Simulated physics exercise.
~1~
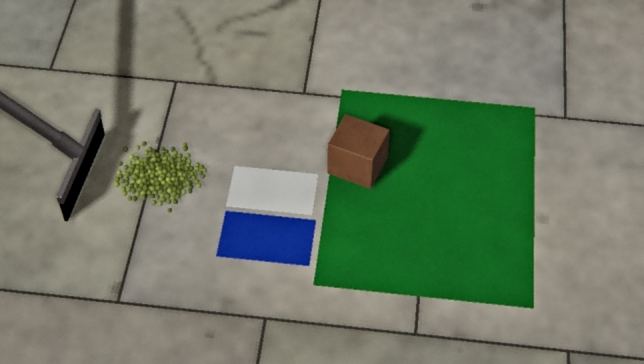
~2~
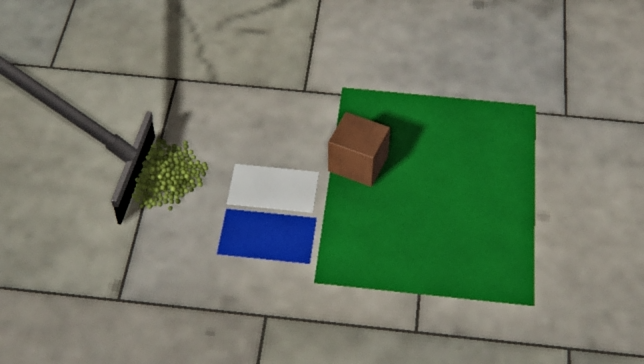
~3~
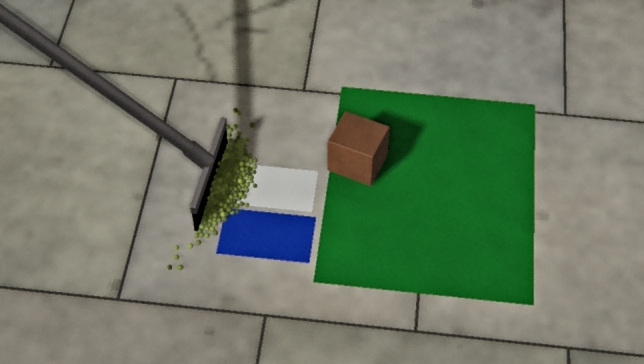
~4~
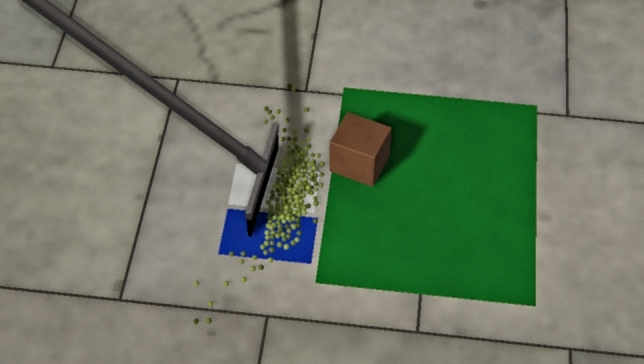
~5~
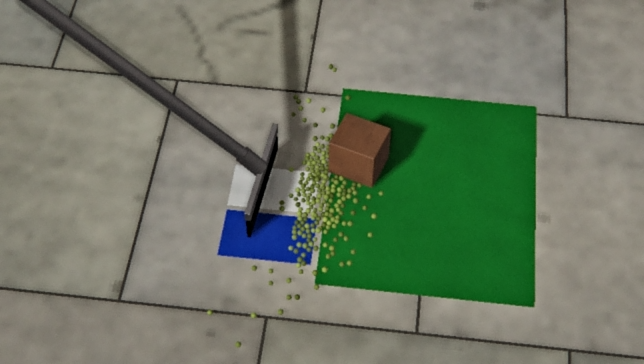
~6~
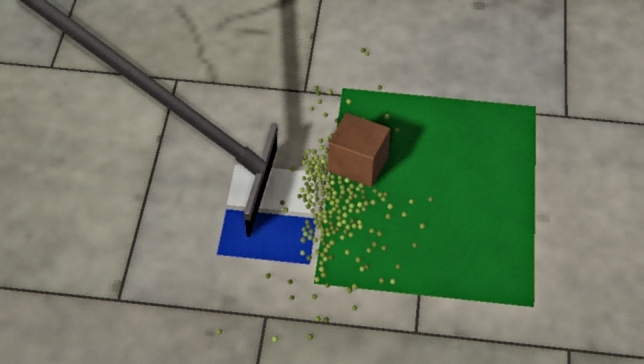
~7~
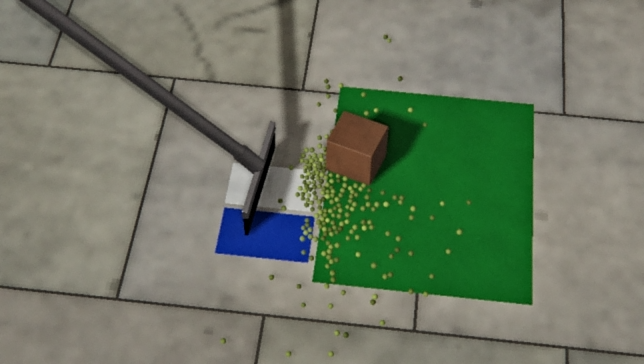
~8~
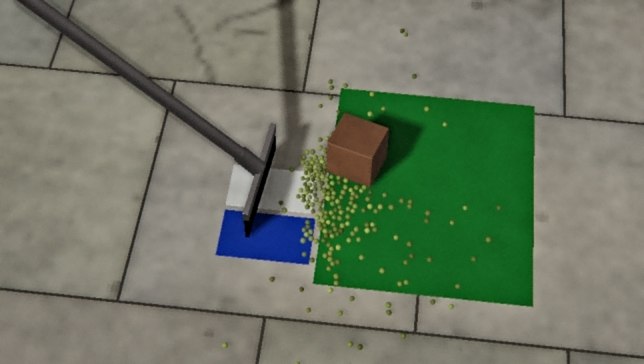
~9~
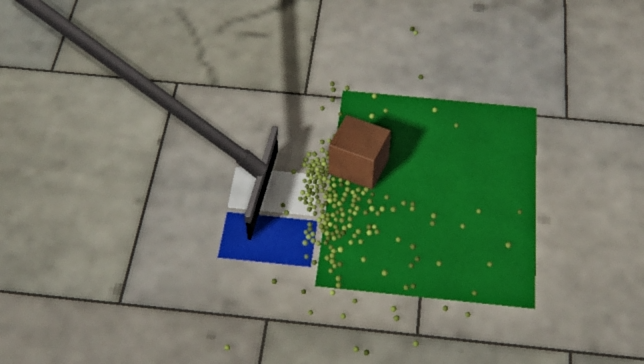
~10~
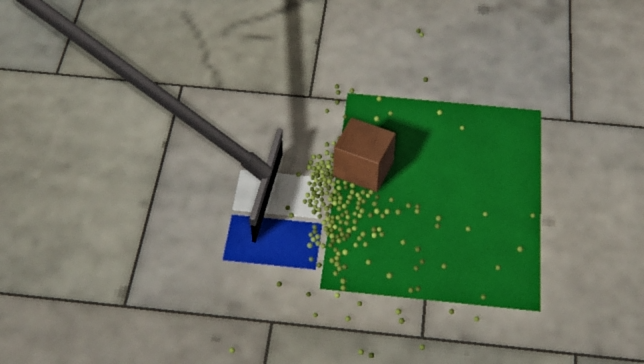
To begin with, a squeegee on a long dark handle stands left of a heap of small green pieces on a tiled surface, with white, blue and green mats and a brown block to the right. The squeegee moves right, reaches the heap and shoves it towards the white and blue mats. The pieces bunch along the blade, then spread as it stops over those two mats. They keep rolling onward, some reaching the block. At the end about half lie scattered on the green mat, while many others rest off the mats and a few remain on white and blue.
